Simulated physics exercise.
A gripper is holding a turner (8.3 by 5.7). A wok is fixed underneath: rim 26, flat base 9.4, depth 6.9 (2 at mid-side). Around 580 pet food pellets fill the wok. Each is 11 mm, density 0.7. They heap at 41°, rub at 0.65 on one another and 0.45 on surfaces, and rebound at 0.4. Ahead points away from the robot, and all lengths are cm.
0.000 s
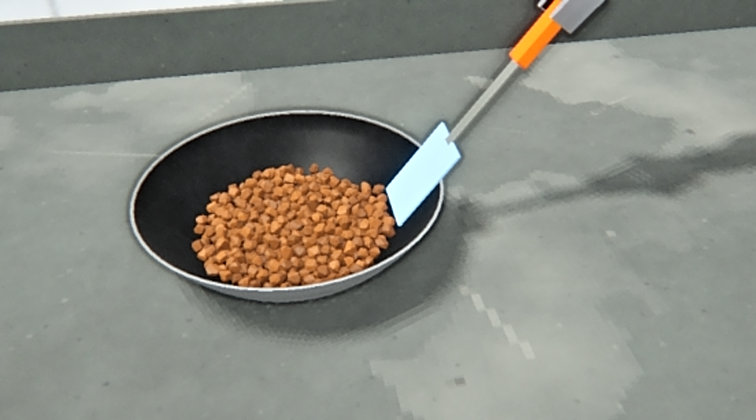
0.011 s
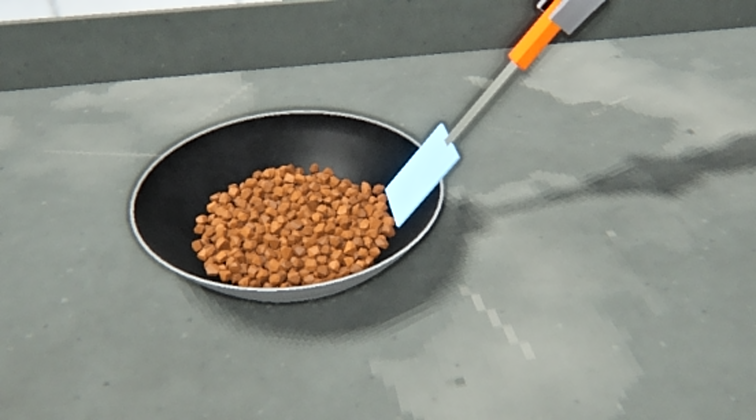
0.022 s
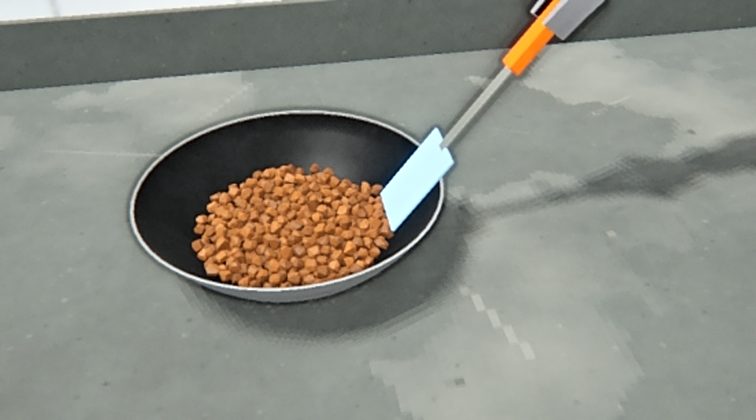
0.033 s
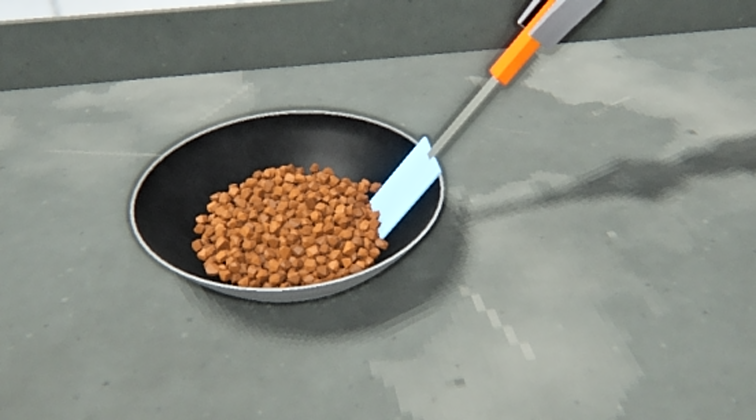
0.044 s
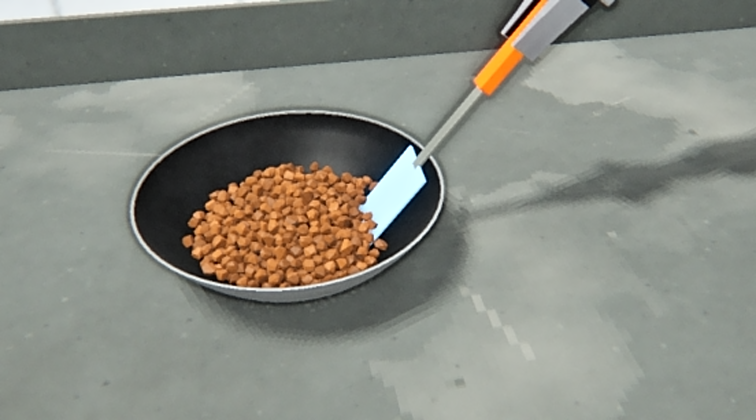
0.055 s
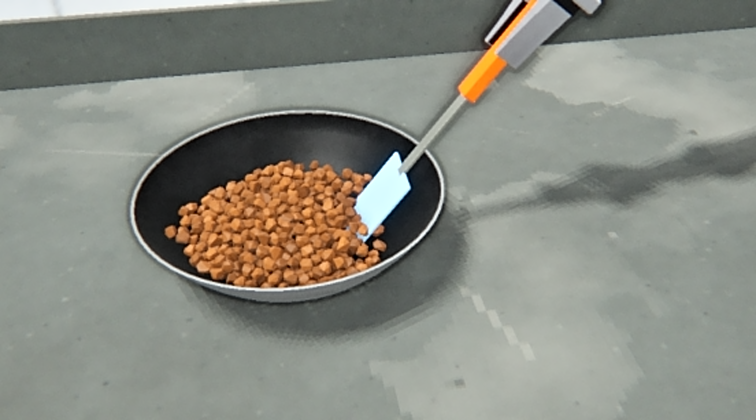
A gripper, partly in view at the upper right, holds a turner with an orange section and a pale blue blade over a grey countertop, seen from above at an angle. A black wok with a silvery rim sits left of centre, heaped with brown pellets. The blade slides a short way left and slightly down inside the wok, nudging pellets leftward, while the camera stays still.
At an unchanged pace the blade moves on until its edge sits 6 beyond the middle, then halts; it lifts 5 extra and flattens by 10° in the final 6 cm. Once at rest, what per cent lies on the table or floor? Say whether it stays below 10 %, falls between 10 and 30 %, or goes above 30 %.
It falls between 10 and 30 %.
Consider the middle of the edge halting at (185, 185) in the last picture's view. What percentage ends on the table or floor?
Roughly 30 per cent.
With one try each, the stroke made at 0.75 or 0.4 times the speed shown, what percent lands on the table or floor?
15 and 0 %.
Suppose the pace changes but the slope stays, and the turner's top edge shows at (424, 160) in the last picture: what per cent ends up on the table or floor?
Share: Roughly 5 %.
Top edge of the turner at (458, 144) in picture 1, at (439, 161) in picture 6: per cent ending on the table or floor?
0 %.
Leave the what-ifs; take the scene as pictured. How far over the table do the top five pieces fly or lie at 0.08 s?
I'd put it close to 7 cm.
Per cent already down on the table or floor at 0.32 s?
Close to 5 per cent of the load.
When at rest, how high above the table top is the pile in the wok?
About 7.5 cm above the table.
By 0.08 s, sloping 52°, highest piece 8 above the table; 575 in the wok.
By 0.11 s, sloping 49°, highest piece 10 above the table; 572 in the wok, 3 on the blade or in flight.
By 0.32 s, sloping 42°, highest piece 14 above the table; 491 in the wok, 27 on the table or floor, 57 on the blade or in flight.
By 1.37 s, sloping 42°, highest piece 8 above the table; 491 in the wok, 84 on the table or floor.
Final count, 491 in the wok, 84 on the table or floor. That is 15 % on the table or floor.
